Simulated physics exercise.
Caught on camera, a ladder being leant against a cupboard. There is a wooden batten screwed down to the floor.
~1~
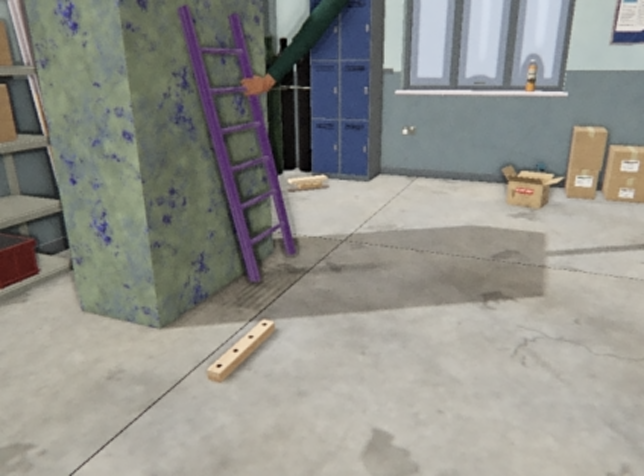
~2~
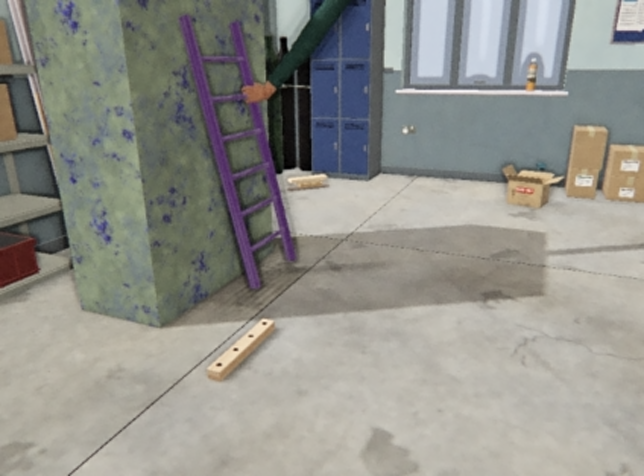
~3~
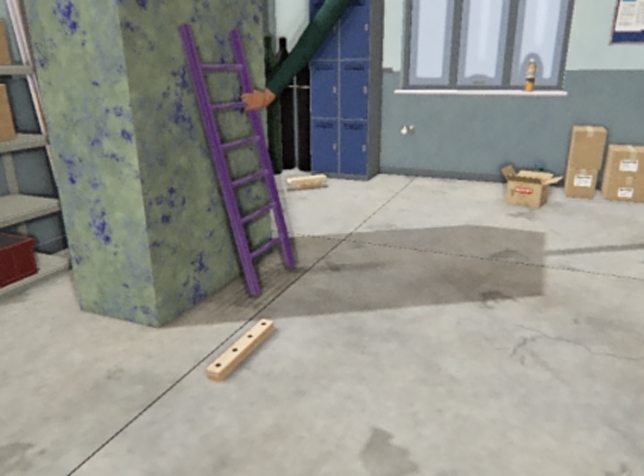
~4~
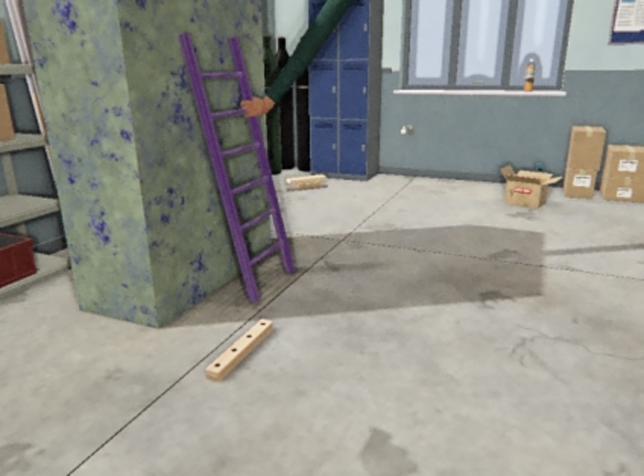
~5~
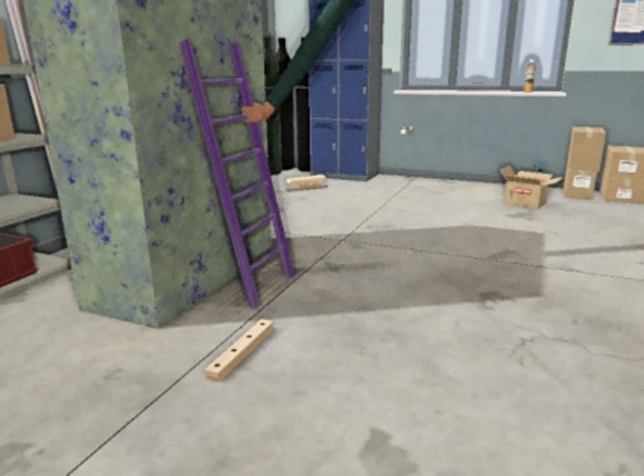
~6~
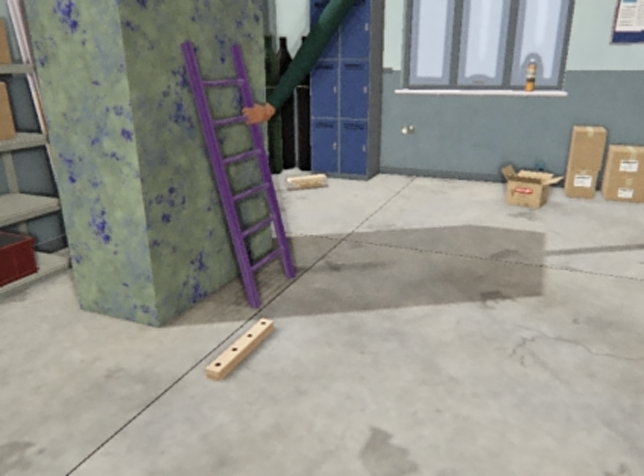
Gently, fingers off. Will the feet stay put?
Yes.
Then, 0.90 s on from there, purple ladder at rest near (245, 175).
In the end, the purple ladder stays up, near (245, 175).
